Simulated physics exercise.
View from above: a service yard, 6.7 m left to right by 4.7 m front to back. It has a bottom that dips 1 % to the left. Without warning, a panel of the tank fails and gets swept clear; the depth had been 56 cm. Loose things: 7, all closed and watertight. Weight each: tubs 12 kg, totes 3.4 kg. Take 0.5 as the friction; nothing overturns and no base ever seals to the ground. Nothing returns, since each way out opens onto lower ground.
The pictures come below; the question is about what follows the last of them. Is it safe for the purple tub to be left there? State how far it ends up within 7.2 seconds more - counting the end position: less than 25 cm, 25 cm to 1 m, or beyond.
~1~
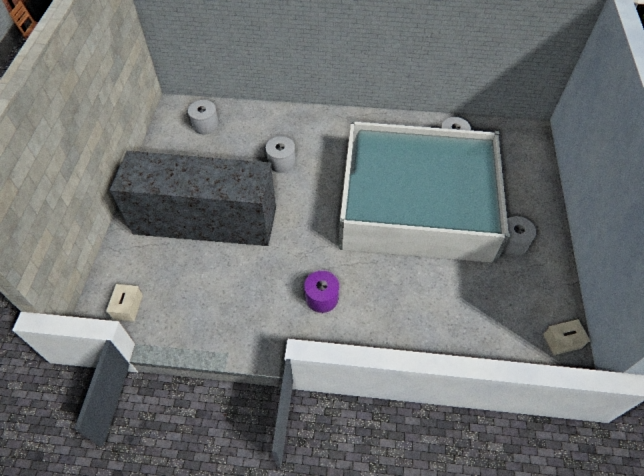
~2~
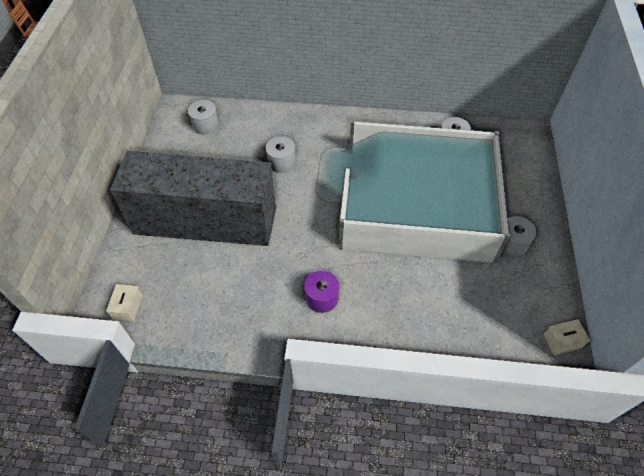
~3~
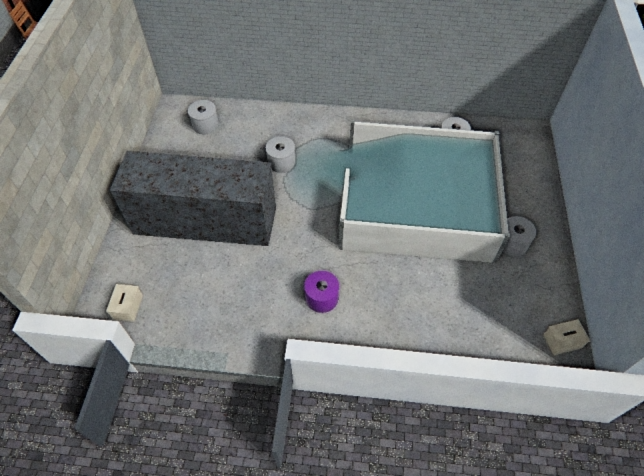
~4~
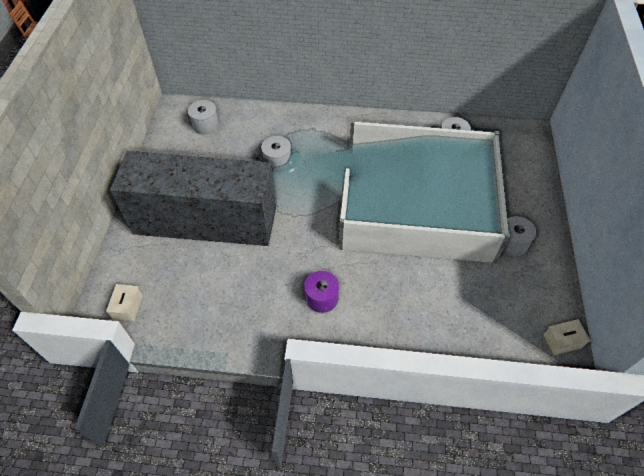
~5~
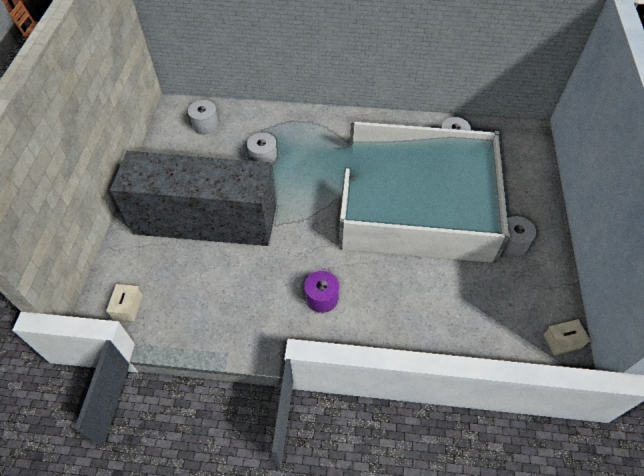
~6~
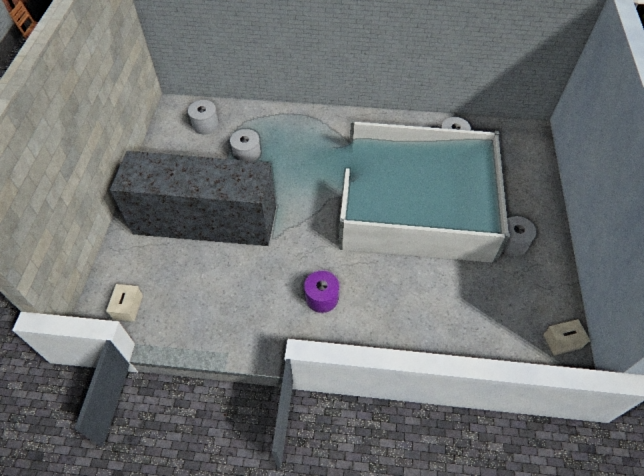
Expect it to remain nearly in place.
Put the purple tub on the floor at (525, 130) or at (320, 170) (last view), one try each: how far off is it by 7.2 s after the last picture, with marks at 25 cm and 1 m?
In turn: It stays put; it travels far.
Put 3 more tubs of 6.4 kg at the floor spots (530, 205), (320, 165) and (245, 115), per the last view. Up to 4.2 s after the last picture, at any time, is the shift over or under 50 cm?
First inside the limit, then outside the limit, then outside the limit.
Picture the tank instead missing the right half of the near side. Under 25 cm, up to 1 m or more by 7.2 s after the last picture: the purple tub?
From there, the purple tub gets moved partway.
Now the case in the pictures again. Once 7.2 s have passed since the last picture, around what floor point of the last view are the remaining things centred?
(372, 218).
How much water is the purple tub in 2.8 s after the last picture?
I'd put it at about 1 cm.
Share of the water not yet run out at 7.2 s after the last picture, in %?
Roughly 98 percent.
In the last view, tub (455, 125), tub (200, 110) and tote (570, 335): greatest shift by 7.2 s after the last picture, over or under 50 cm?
Item by item, they came out below the mark, above the mark and below the mark.
Then, 0.9 s after the last picture the purple tub is near (322, 286), 0.0 m from its start, aground; 0 of 7 are out; 0 afloat.
Then, 2.8 s after the last picture the purple tub is near (322, 286), 0.0 m from its start, aground; 0 of 7 are out; 3 afloat.
Then, 4.8 s after the last picture the purple tub is near (322, 286), 0.0 m from its start, aground; 1 of 7 are out; 2 afloat.
Then, 7.2 s after the last picture the purple tub is near (322, 286), 0.0 m from its start, aground; 1 of 7 are out; 2 afloat.
